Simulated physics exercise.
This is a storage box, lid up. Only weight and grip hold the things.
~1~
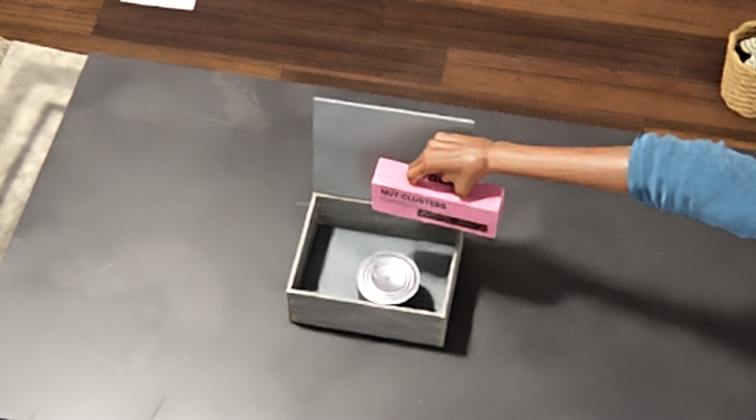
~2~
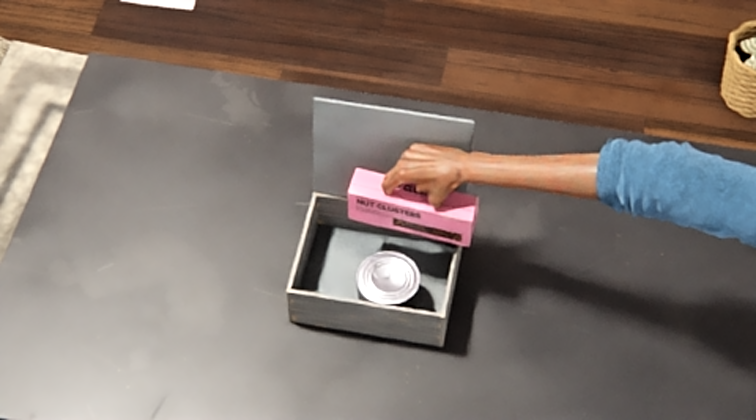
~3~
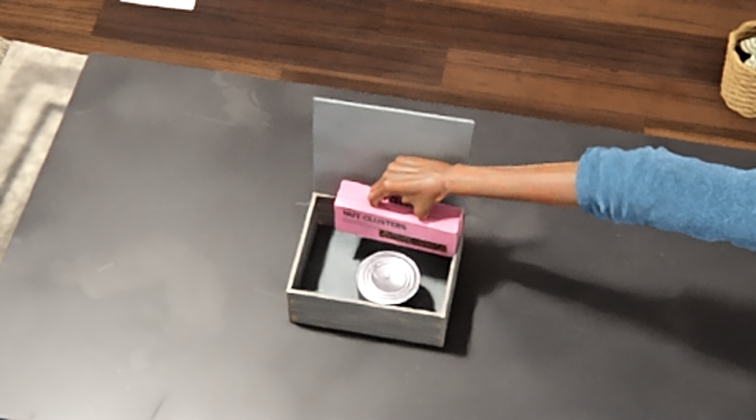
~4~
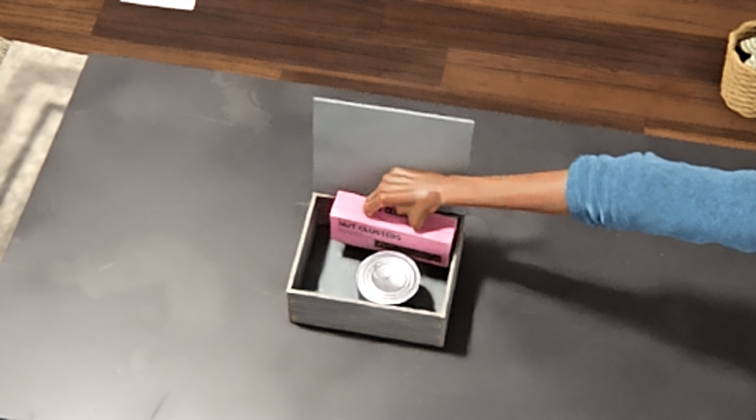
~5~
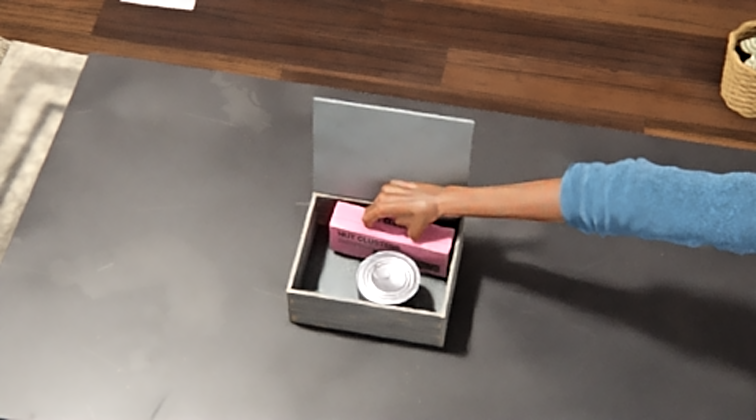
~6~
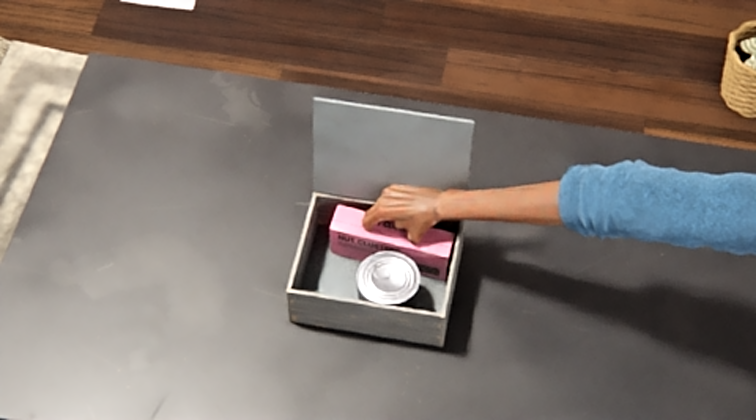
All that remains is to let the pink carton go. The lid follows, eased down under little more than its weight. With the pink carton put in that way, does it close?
The lid shuts flat.
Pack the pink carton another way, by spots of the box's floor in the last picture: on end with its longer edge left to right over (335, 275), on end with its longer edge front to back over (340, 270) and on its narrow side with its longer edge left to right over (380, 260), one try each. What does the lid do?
First try: It is held up; second try: It will not close; third try: It closes.
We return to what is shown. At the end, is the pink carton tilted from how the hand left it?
The pink carton stays as placed.
Then, 1.30 s on from there, lid 79° above the rim.
Then, 1.70 s on from there, lid 41° above the rim.
Then, 1.90 s on from there, lid 13° above the rim.
In the end, lid shut; both unmoved. At the end, from the last picture's camera, pink carton near (392, 243).
